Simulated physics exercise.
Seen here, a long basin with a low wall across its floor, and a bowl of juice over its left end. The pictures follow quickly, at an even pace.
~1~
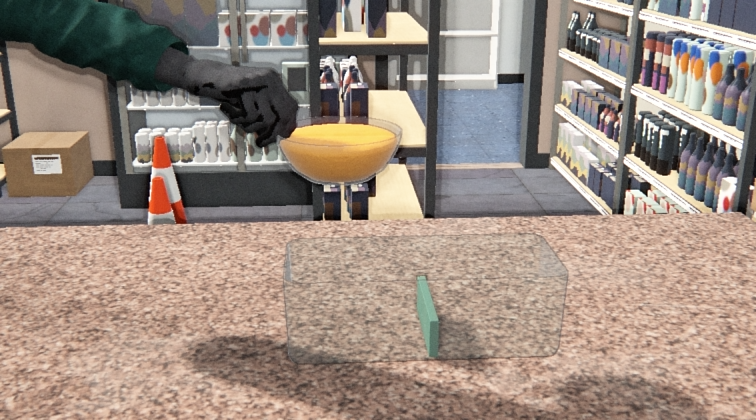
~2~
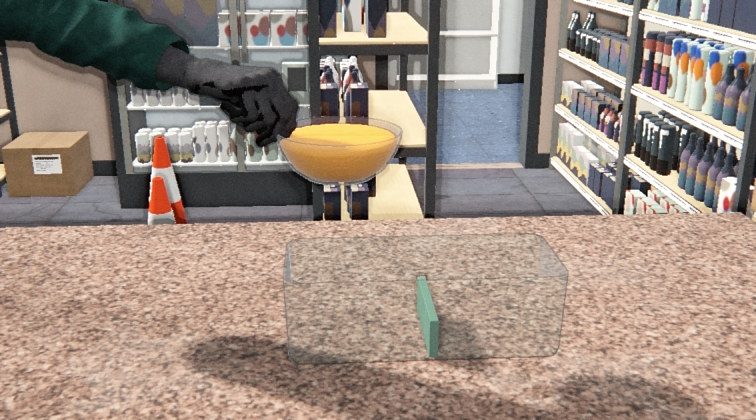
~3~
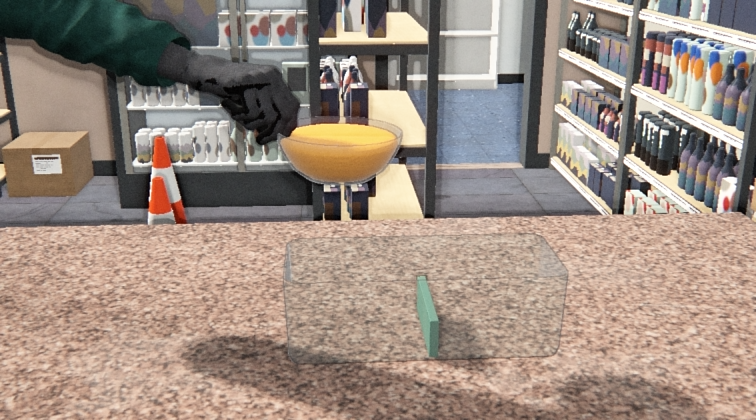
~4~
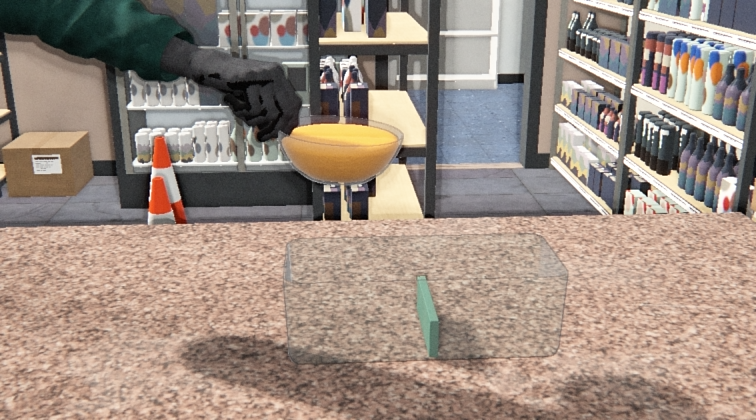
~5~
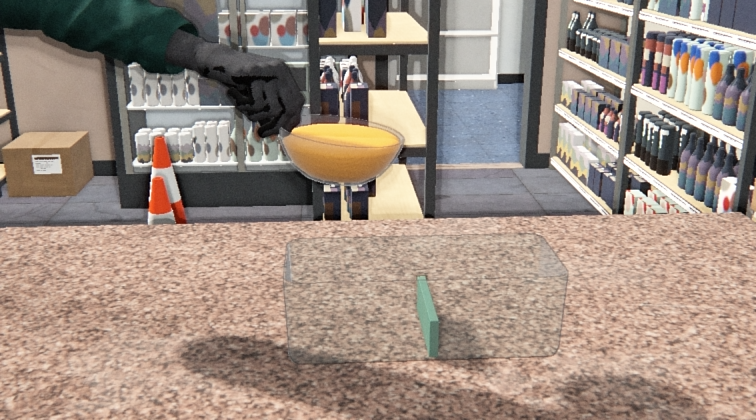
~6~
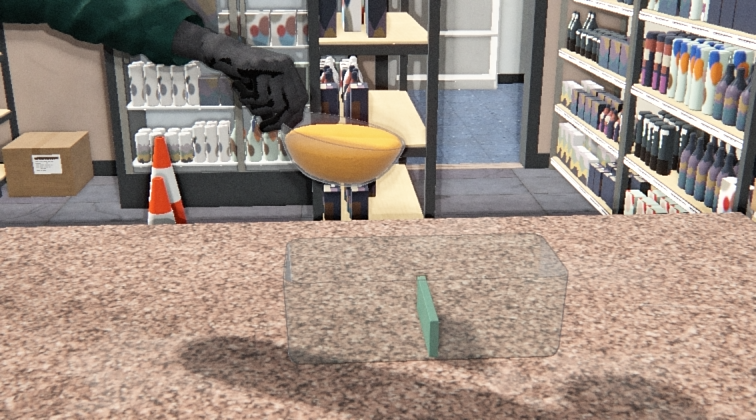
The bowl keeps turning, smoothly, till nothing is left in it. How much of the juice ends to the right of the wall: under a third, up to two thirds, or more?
In the end over two thirds is right of the wall.
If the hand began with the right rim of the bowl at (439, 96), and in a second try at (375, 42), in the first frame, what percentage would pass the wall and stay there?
The first gives 95 %, the second 65 %.
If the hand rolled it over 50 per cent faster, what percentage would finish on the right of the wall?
Near 70 %.
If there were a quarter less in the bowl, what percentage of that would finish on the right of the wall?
About 65 per cent.
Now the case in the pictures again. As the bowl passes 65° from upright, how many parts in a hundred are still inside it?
Near 30 %.
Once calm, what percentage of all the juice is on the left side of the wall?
Some 25 per cent.
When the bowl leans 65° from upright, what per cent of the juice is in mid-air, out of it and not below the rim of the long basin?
About 40 per cent.
A moment on, the bowl is tipped part way and 31 per cent is still to pour, 3 is left of the wall and 26 right of it.
Next, the bowl is tipped on its side and 0 per cent is still to pour, 21 is left of the wall and 75 right of it.
Then the bowl is tipped right over and 0 per cent is still to pour, 24 is left of the wall and 75 right of it.
Later the bowl is tipped right over and 0 per cent is still to pour, 24 is left of the wall and 75 right of it.
At rest 24 per cent lies left of the wall, 75 right of it and 1 outside.
